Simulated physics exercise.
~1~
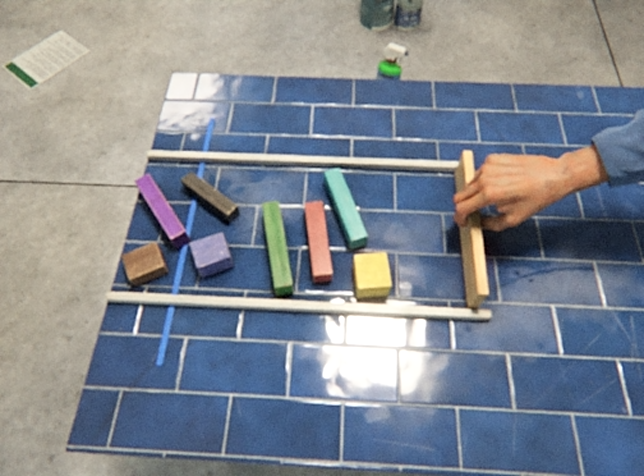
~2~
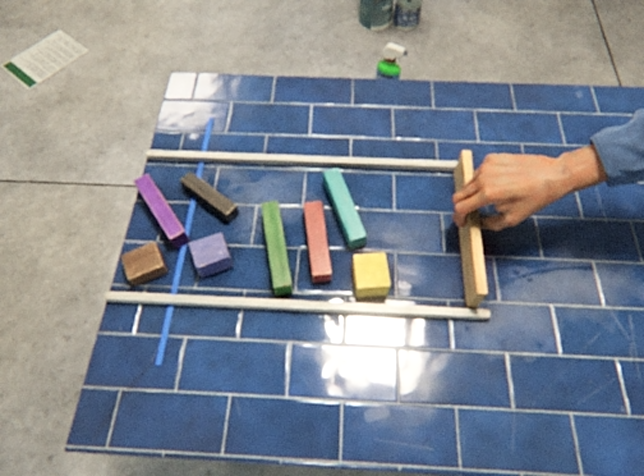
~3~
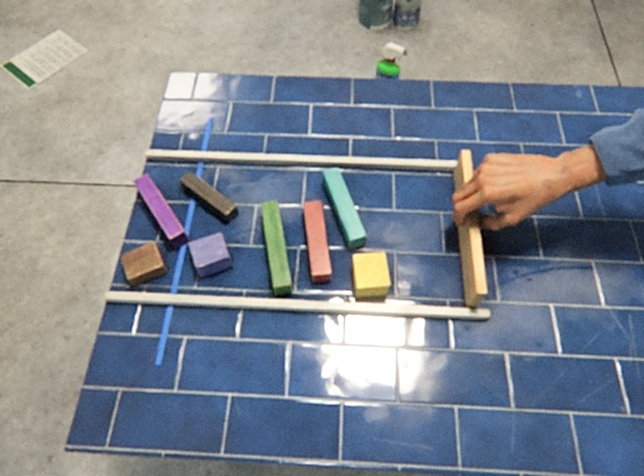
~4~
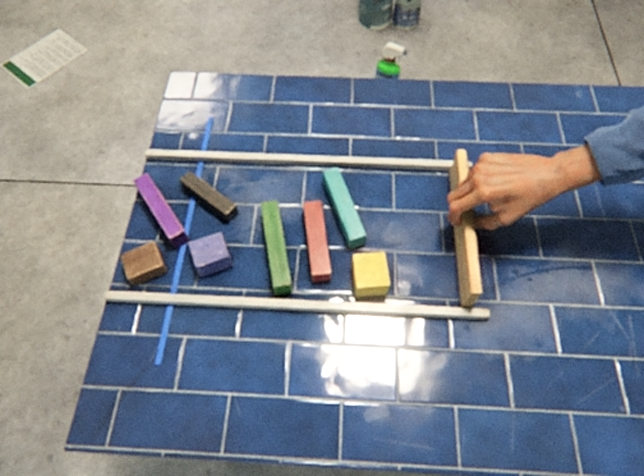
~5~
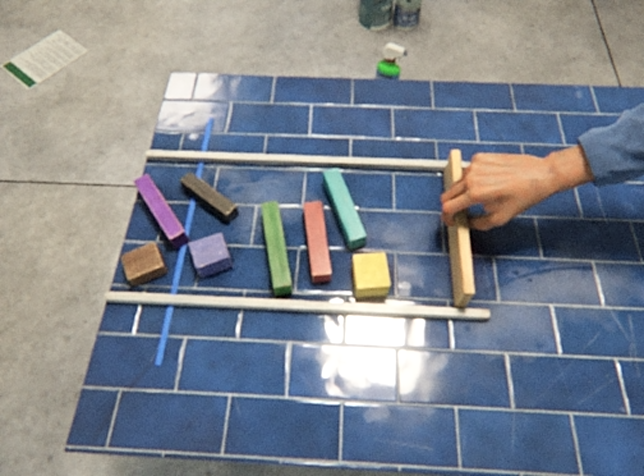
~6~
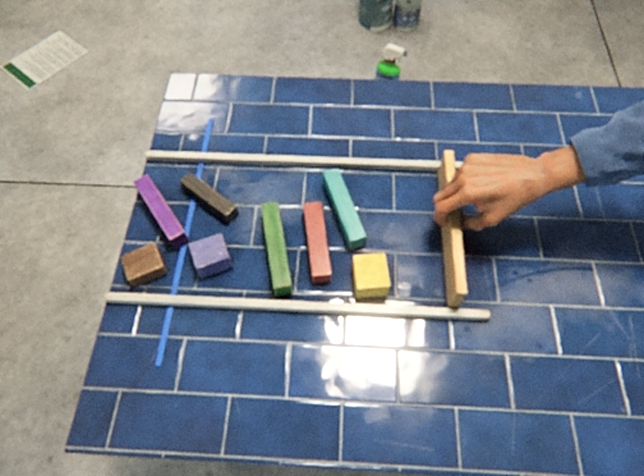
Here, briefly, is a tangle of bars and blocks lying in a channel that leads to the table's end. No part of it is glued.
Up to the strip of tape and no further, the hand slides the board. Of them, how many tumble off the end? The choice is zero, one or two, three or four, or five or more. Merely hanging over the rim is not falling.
Three, or four.
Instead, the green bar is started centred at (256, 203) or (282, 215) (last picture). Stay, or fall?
In order, hangs on; hangs on.
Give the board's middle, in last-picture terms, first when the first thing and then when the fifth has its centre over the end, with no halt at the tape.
First about (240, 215), next about (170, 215).
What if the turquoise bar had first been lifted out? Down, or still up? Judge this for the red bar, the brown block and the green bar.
The red bar stays put; the brown block comes off; the green bar stays put.
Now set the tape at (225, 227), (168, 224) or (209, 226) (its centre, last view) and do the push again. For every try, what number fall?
Those tries give 1, 5 and 1.
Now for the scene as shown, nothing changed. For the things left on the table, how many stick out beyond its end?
That comes to 2 of them.
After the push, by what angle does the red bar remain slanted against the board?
It measures close to 15 degrees.
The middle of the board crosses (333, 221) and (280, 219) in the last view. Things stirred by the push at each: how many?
First 4, then 7.
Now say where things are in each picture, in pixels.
In the first picture, brown block (145, 264); purple stick (162, 211); black bar (210, 197); board (470, 227); tape (189, 225).
In the second picture, purple stick (162, 211); board (469, 226).
In the third picture, black bar (209, 197); turquoise bar (344, 207).
In the fourth picture, brown block (144, 264); red bar (317, 241).
In the fifth picture, purple stick (161, 211); blue block (211, 255).
In the sixth picture, brown block (144, 265); purple stick (161, 211); black bar (209, 198); board (451, 226); tape (188, 225).
Soon after, none off yet; brown block at rest near (144, 265); purple stick at rest near (161, 211); black bar at rest near (209, 198).
After that, none off yet; brown block tilting well over near (99, 271); purple stick displaced a little near (144, 202); black bar displaced about its own width near (162, 186).
In the end, the number that fall off is three or four; gone, blue block, purple stick and brown block.
